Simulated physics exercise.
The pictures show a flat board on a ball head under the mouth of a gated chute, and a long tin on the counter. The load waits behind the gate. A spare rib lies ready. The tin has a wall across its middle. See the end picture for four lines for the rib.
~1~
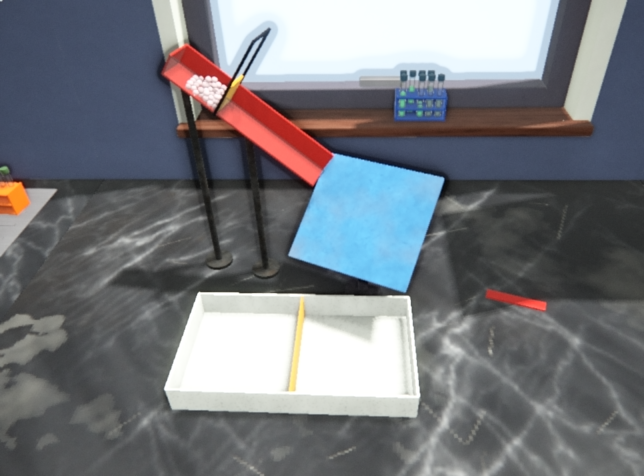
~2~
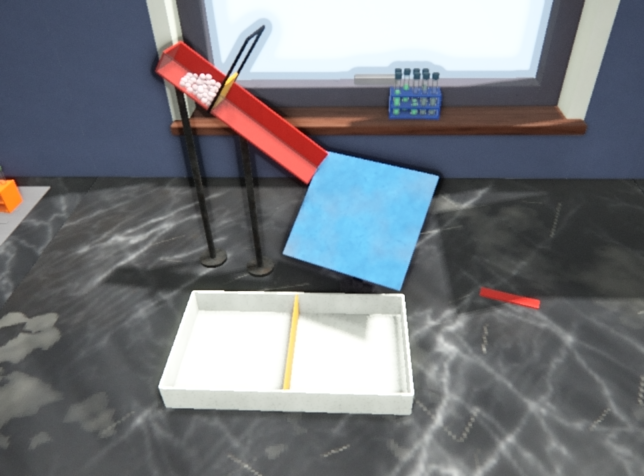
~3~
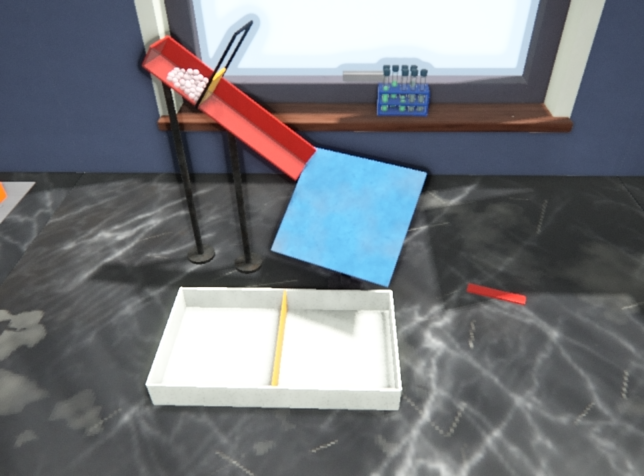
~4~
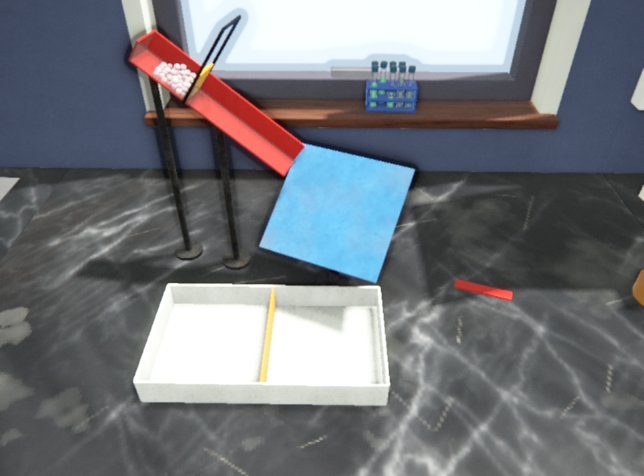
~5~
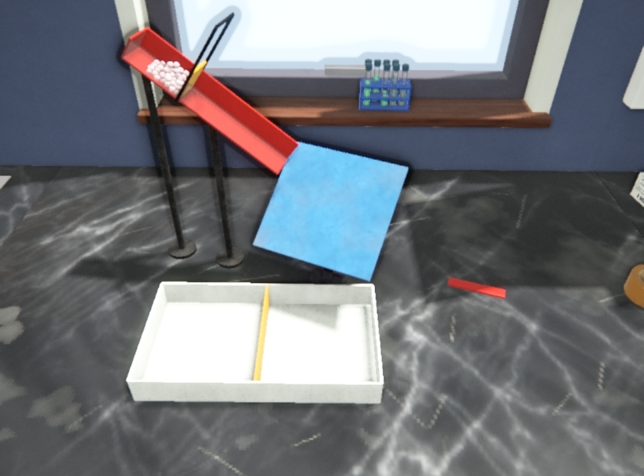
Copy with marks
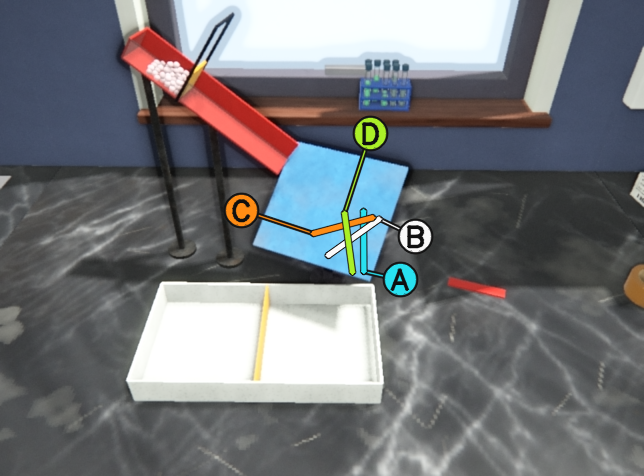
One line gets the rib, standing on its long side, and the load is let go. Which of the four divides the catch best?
C.
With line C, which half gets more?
More lands on the left.
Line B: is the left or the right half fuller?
Right.
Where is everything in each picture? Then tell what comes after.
The first picture shows load behind the gate (210, 90), sugar pearls; lip of the chute (318, 178), sloping gently.
The second picture shows middle of the board (359, 216), tilted fairly steeply; middle of its low edge (338, 271); of its high edge (378, 163).
The third picture shows front corners of the tin (147, 384) and (400, 390); front end of its middle wall (273, 387); gate still shut (217, 77).
The fourth picture shows middle of the load (179, 78); lip (289, 169).
The fifth picture shows middle of the load (172, 76); lip (283, 167).
On the marked copy, line A from (363, 211) to (363, 271); line B from (379, 219) to (328, 255); line C from (372, 217) to (313, 233); line D from (344, 213) to (352, 272).
If A is chosen, of what is caught, just a few in the left half, almost all in the right.
If B is chosen, of what is caught, not one piece in the left half, every piece in the right.
If C is chosen, of what is caught, roughly two thirds in the left half, roughly a third in the right.
If D is chosen, of what is caught, not one piece in the left half, every piece in the right.
